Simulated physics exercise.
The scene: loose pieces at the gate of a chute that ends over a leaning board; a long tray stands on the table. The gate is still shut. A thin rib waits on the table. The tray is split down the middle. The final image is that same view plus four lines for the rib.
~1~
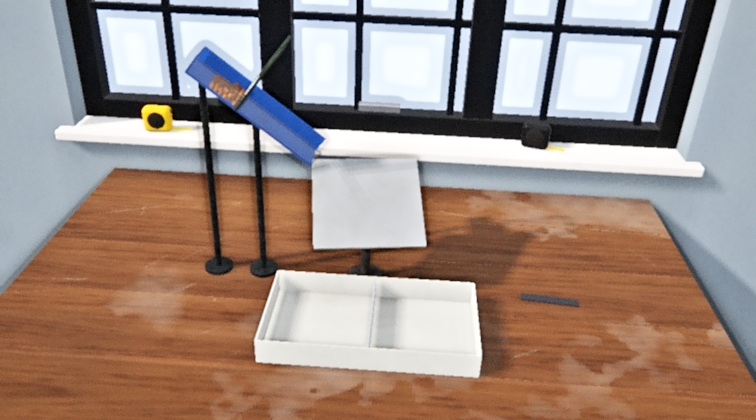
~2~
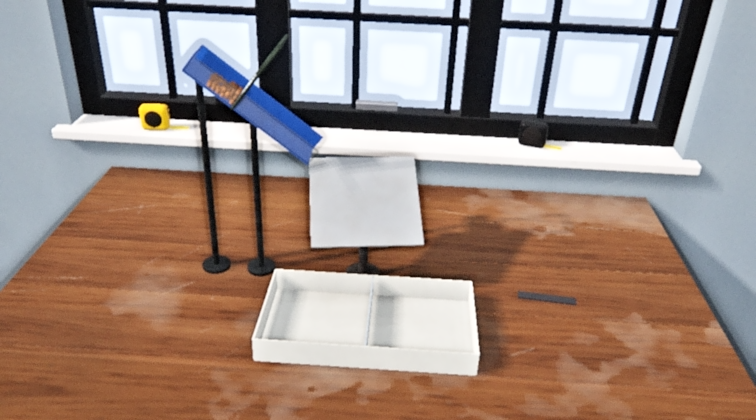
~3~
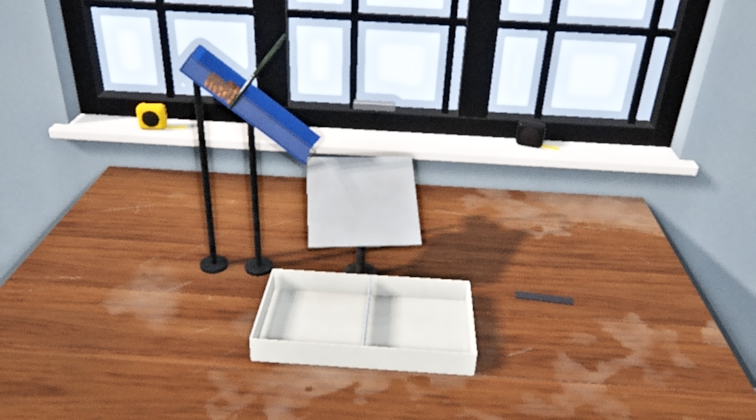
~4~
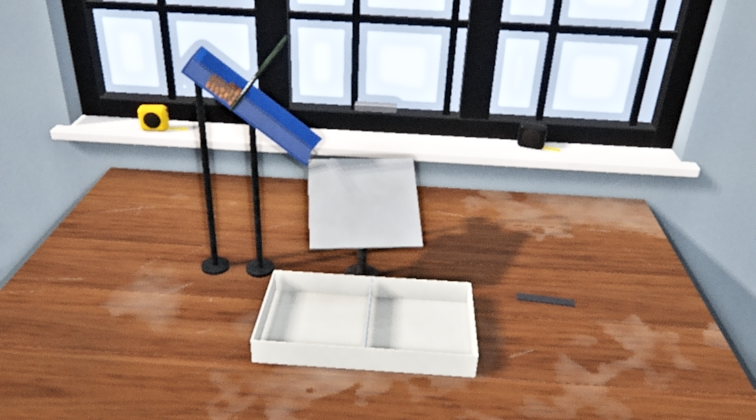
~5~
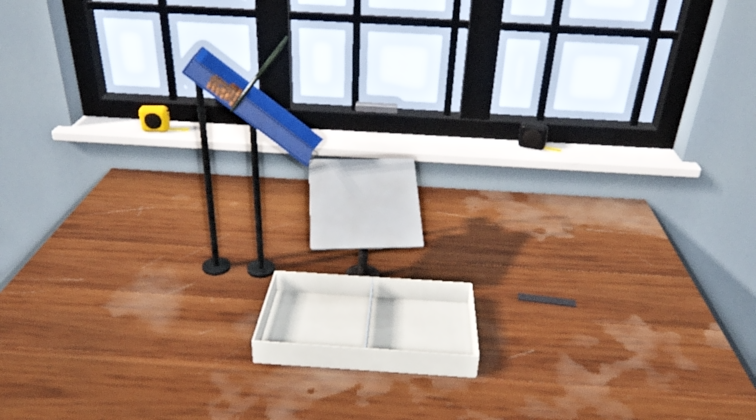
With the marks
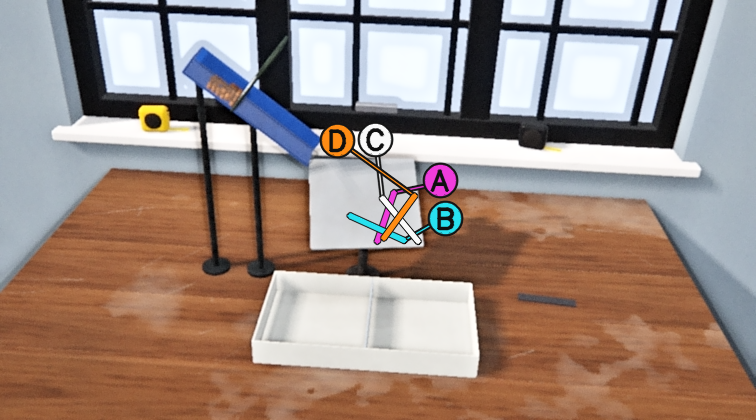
Blue chute holding small brown pieces behind a gate above a tilted grey board and divided white tray, everything staying still.
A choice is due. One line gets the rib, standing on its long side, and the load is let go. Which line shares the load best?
The answer is line D.
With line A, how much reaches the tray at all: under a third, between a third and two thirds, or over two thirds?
Line A gives over two thirds.
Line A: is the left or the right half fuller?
More lands on the left.
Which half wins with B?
Right.
On the marked copy, line A from (394, 192) to (377, 241); line B from (350, 215) to (404, 240); line C from (382, 198) to (418, 241); line D from (414, 195) to (383, 238).
If A is chosen, of what is caught, most in the left half, about a quarter in the right.
If B is chosen, of what is caught, a small part in the left half, nearly all in the right.
If C is chosen, of what is caught, a small part in the left half, nearly all in the right.
If D is chosen, of what is caught, about two thirds in the left half, about a third in the right.
